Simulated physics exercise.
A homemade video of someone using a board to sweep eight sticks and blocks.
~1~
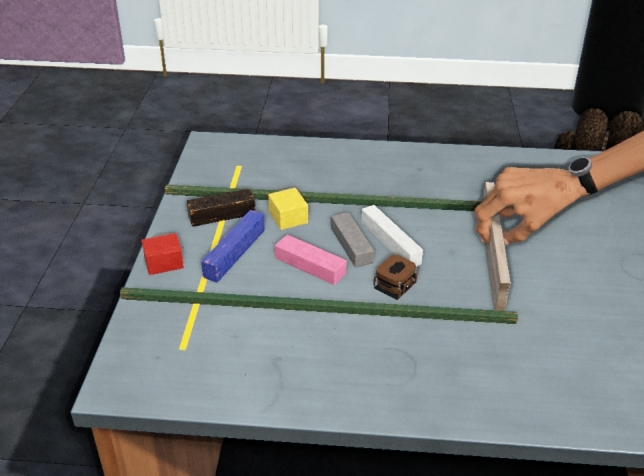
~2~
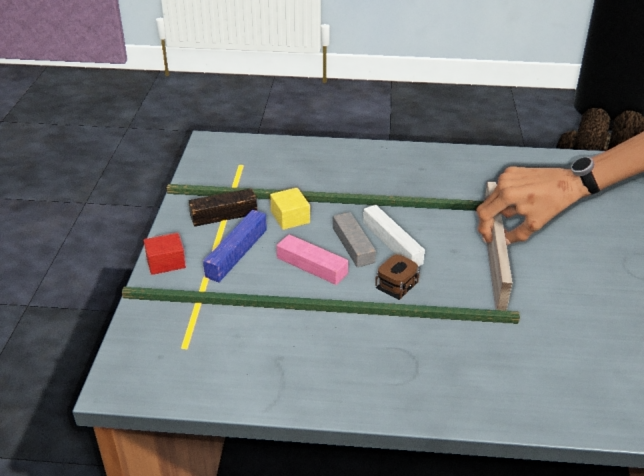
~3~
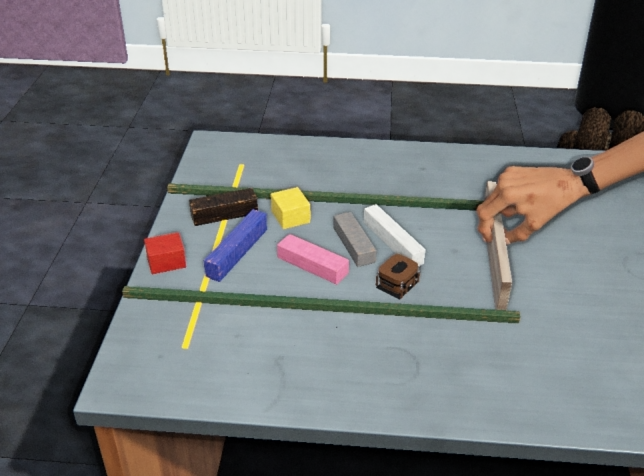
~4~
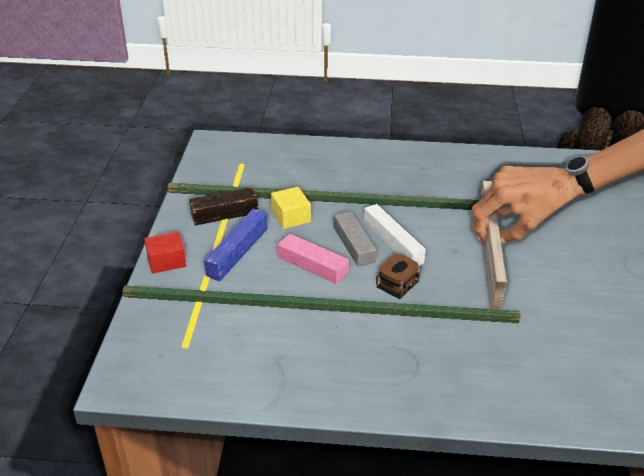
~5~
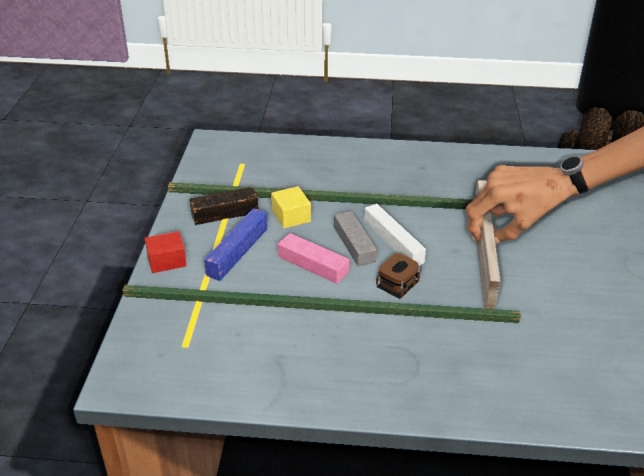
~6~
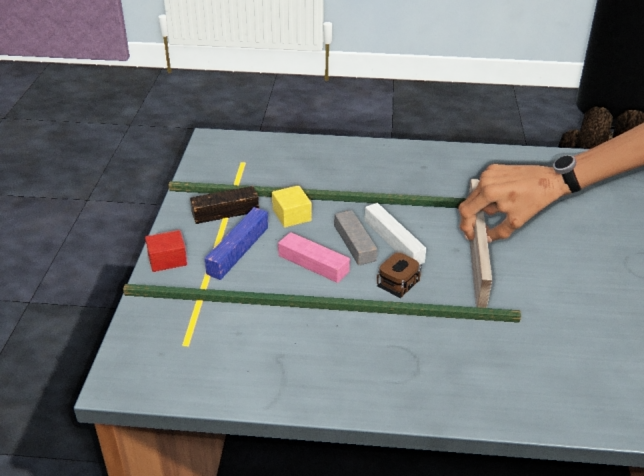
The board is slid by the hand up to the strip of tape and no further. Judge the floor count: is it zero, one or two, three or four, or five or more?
The floor count is one or two.
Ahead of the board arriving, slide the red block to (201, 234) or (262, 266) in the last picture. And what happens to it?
Goes off the edge; stays put.
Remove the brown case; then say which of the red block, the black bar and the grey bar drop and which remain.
Red block: Is gone; black bar: Is gone; grey bar: Is still there.
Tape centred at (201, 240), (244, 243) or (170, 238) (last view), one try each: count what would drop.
In order, 3, 0 and 6.
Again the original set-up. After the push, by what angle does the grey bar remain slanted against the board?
Out of line by around 0°.
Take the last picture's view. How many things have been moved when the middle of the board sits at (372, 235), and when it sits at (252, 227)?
Answer - first 4, then 8.
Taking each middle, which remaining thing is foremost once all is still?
Closest at the end: The blue bar.
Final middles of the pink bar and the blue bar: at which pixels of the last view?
The first comes to rest at (168, 247), and the second at (151, 237).
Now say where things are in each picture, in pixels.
The first picture shows red block (163, 254); black bar (221, 207); blue bar (234, 245); board (494, 244); tape (215, 244).
The second picture shows black bar (223, 207); yellow block (290, 209).
The third picture shows blue bar (237, 244); brown case (398, 276).
The fourth picture shows red block (166, 253); pink bar (313, 258).
The fifth picture shows black bar (224, 206); grey bar (355, 238).
The sixth picture shows red block (166, 251); black bar (225, 205); blue bar (238, 242); board (478, 241); tape (218, 241).
Soon after, none off yet; red block at rest near (166, 251); black bar at rest near (225, 205); blue bar at rest near (238, 242).
Then, none off yet; red block at rest near (166, 251); black bar at rest near (225, 205); blue bar moved a little near (228, 239).
Further on, none off yet; red block moving near (161, 250); black bar moved a little near (193, 203); blue bar moved a little near (196, 237).
By the end, the number that fall off is one or two; fallen, black bar and red block.
